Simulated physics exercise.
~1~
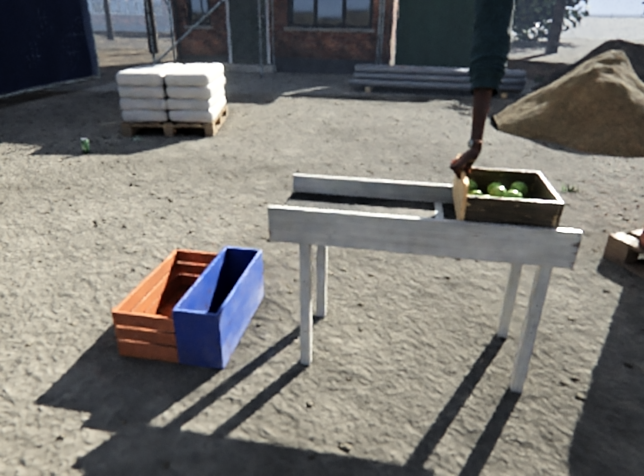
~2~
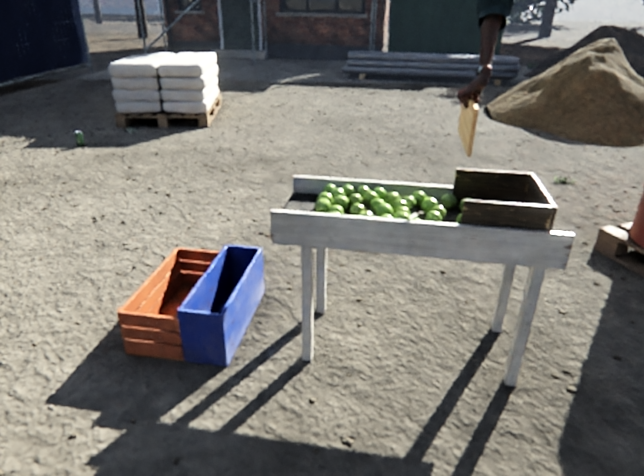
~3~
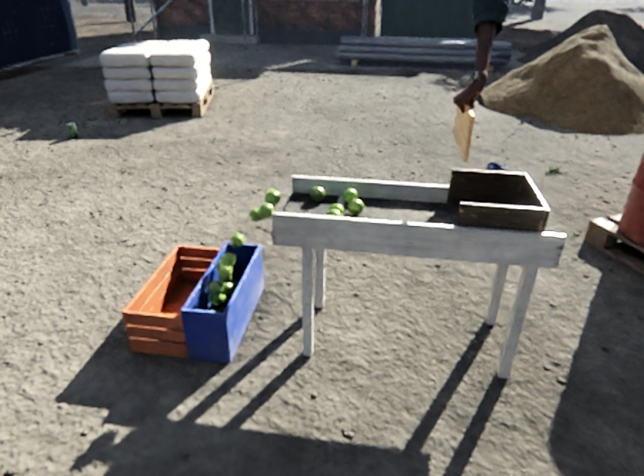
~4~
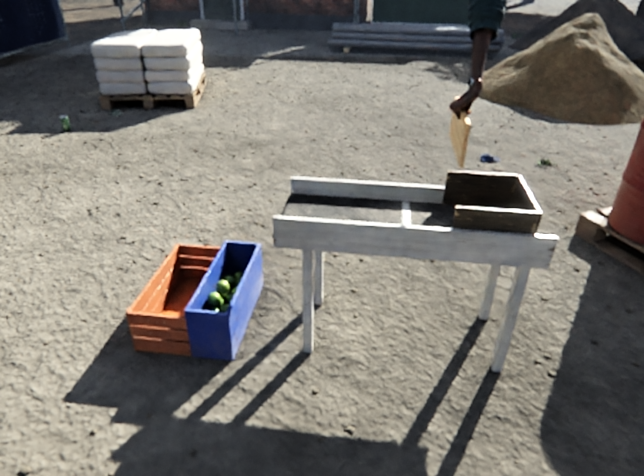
The clip shows a hand lifting a gate from a black pen of green apples on a white-framed belt, the apples moving left along it and dropping off the end into a blue bin, leaving the belt clear and the neighbouring orange tote empty.
